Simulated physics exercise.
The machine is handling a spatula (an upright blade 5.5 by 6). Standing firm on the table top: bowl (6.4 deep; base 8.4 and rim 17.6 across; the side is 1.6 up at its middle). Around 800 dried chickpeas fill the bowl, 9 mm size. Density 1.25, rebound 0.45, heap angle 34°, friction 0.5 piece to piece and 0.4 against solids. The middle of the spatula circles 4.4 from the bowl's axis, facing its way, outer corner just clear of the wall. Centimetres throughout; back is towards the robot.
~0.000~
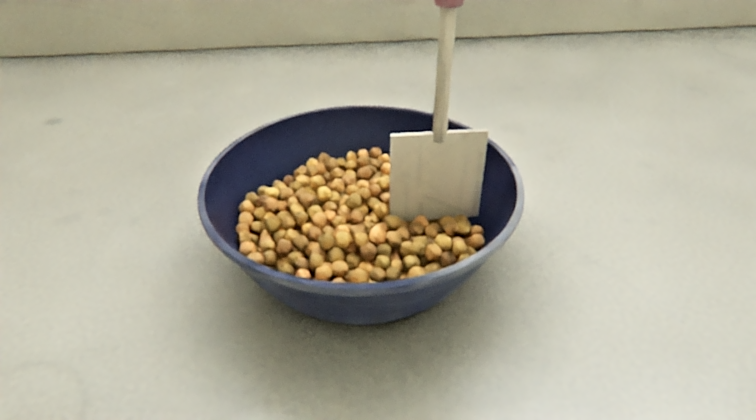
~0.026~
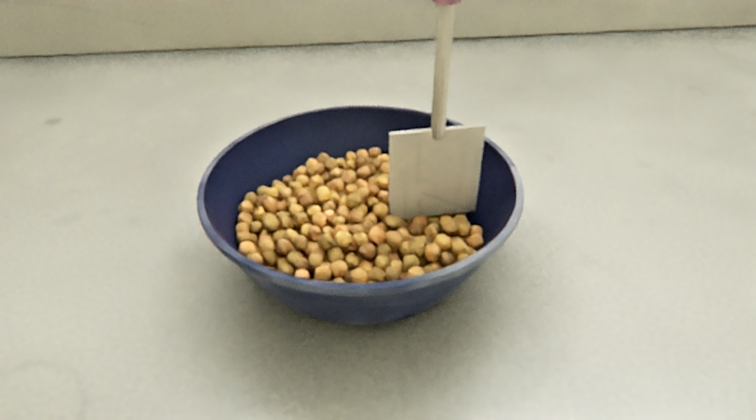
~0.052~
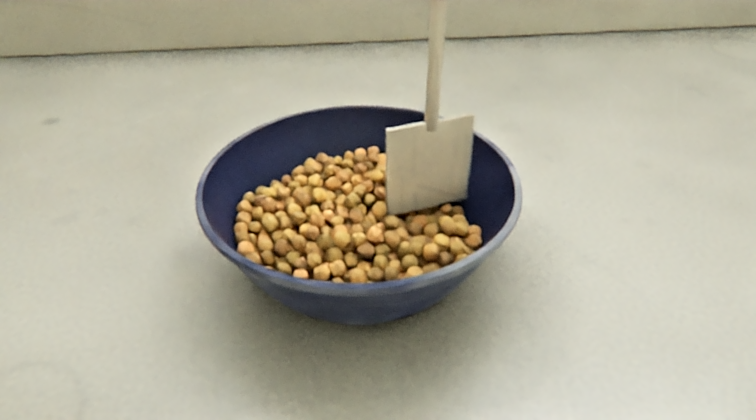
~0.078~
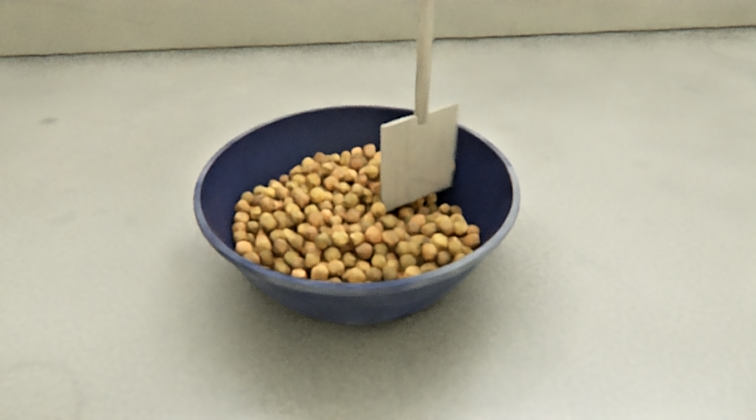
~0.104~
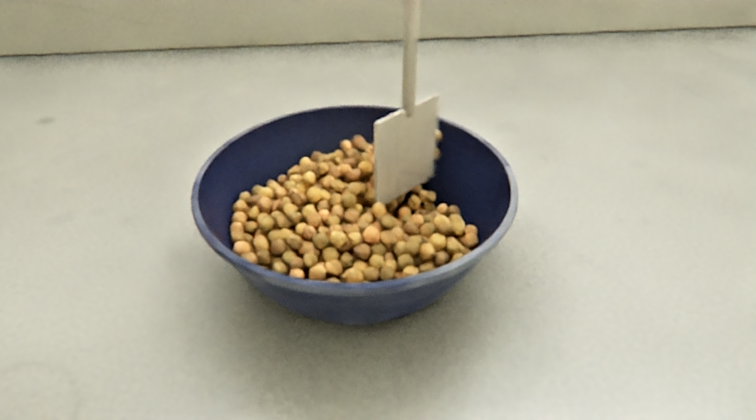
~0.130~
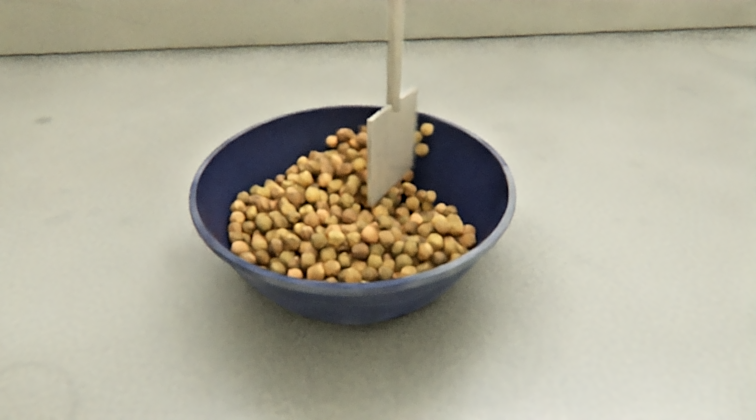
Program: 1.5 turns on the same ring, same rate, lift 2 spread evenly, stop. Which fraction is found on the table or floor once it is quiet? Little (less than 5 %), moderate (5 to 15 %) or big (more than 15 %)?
Answer: Moderate; 5 to 15 % of the dried chickpeas finish on the table or floor.
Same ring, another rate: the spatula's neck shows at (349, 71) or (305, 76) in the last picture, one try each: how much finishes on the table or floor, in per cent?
About 20 and 25 per cent.
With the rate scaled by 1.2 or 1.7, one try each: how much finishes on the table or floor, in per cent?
About 10 and 20 per cent.
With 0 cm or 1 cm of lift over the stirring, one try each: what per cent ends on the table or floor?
Some 20 and 15 per cent.
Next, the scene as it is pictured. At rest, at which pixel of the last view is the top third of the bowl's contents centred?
Near (368, 219).
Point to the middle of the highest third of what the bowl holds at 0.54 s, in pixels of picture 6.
At about (356, 256).
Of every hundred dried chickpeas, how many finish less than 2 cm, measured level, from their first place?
About 70 per cent.
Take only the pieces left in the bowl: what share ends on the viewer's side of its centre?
About 50 per cent.
After 0.54 s, 243° round, highest piece 9 above the table; 763 in the bowl, 22 on the table or floor, 16 in flight or on the tool.
After 0.95 s, 75° round, highest piece 7 above the table; 734 in the bowl, 65 on the table or floor, 2 in flight or on the tool.
After 1.35 s, 180° round, highest piece 6 above the table; 734 in the bowl, 67 on the table or floor.
After 2.05 s, 180° round, highest piece 6 above the table; 734 in the bowl, 67 on the table or floor.
At rest, 734 in the bowl, 67 on the table or floor. That is 8 % on the table or floor.
